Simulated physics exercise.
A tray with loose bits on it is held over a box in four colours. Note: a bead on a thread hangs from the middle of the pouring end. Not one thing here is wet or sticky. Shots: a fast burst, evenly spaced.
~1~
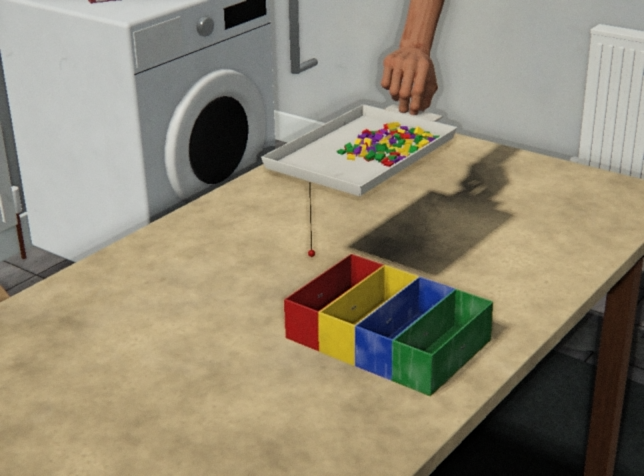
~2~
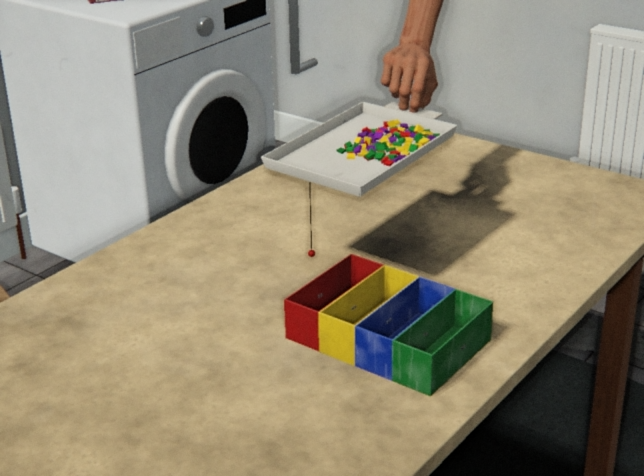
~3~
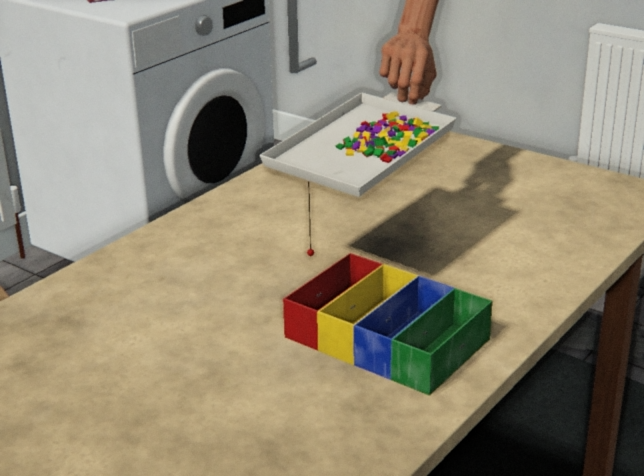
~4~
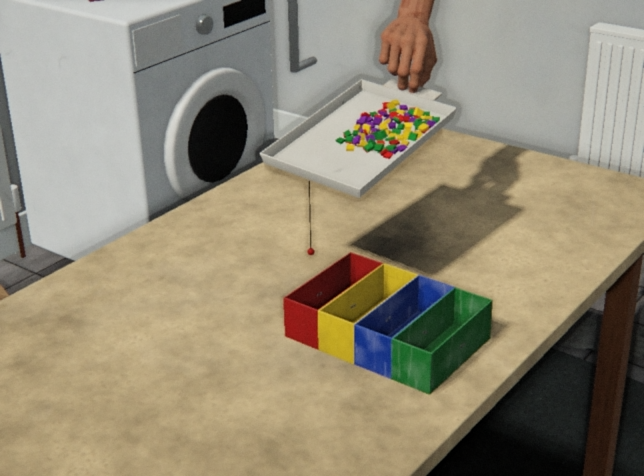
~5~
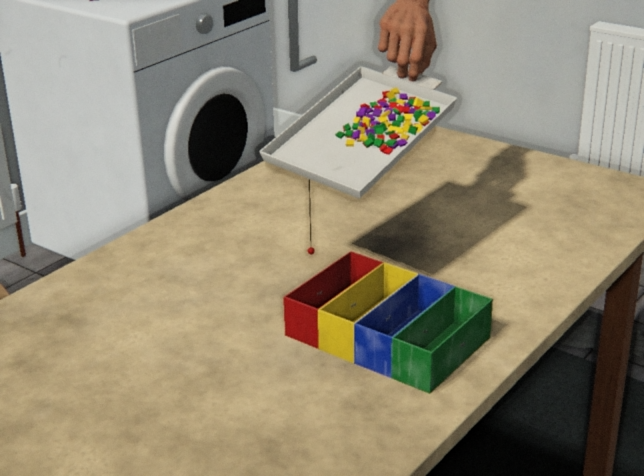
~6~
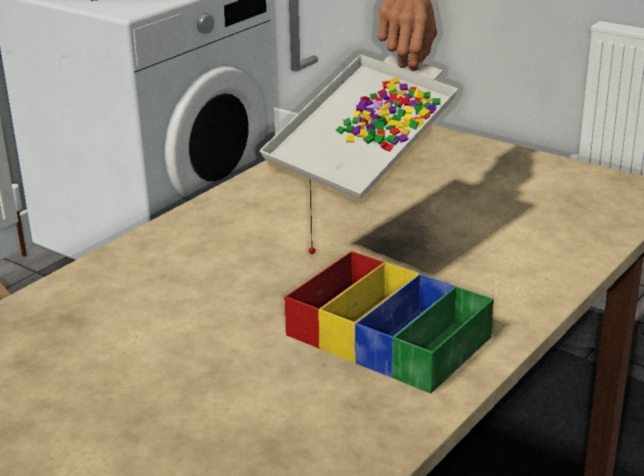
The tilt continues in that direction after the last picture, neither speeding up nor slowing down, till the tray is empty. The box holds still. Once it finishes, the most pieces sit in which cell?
In the red cell.
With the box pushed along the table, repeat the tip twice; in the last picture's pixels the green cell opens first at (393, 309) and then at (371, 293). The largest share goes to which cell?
Case A: That yellow cell; case B: The cell in blue.
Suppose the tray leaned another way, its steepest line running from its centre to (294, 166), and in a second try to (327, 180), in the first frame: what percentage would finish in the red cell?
Roughly 0 per cent, and 60 per cent.
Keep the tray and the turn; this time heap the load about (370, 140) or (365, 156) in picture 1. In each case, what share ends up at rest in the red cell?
About 70 and 60 per cent.
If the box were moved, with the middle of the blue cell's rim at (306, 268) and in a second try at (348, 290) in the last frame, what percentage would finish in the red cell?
0 and 0 in a hundred.
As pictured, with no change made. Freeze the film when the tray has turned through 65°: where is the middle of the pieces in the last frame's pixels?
In the last view, the load is centred close to (350, 185).
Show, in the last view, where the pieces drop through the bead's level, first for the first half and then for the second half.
Earlier half at (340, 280), later half at (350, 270).
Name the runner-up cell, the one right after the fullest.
That is yellow.
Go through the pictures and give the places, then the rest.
Corners of the pouring end (265, 157) and (360, 184), level; middle of the load (388, 146), mosaic tiles; bead on its thread (312, 253); red cell (302, 321); yellow cell (337, 335); blue cell (374, 349); green cell (412, 364), in the first frame.
Corners of the pouring end (265, 157) and (360, 185), level; middle of the load (388, 144), in the second frame.
Corners of the pouring end (264, 155) and (359, 185), tipped barely, lowest at the right corner; middle of the load (387, 139), in the third frame.
Corners of the pouring end (264, 153) and (359, 187), tipped a little, lowest at the right corner; middle of the load (387, 132), in the fourth frame.
Corners of the pouring end (263, 151) and (359, 188), tipped a little, lowest at the right corner; middle of the load (387, 124), in the fifth frame.
Corners of the pouring end (264, 150) and (360, 190), tipped clearly, lowest at the right corner; middle of the load (388, 118); red cell (302, 319); yellow cell (337, 332); blue cell (374, 347); green cell (412, 361), in the sixth frame.
Just after the last frame, tray tipped steeply; the larger part on the tray; roughly a quarter falling or outside the box.
A moment on, tray tipped past a quarter turn; roughly a quarter on the tray; roughly a third in the red cell; roughly a quarter in the yellow cell; roughly a quarter falling or outside the box.
Further on, tray tipped past a quarter turn; roughly two thirds in the red cell; roughly a quarter in the yellow cell; about a tenth falling or outside the box.
When it is over, tray tipped past a quarter turn; roughly two thirds in the red cell; roughly a quarter in the yellow cell; not one in the green cell; not one in the blue cell; about a tenth outside the box.
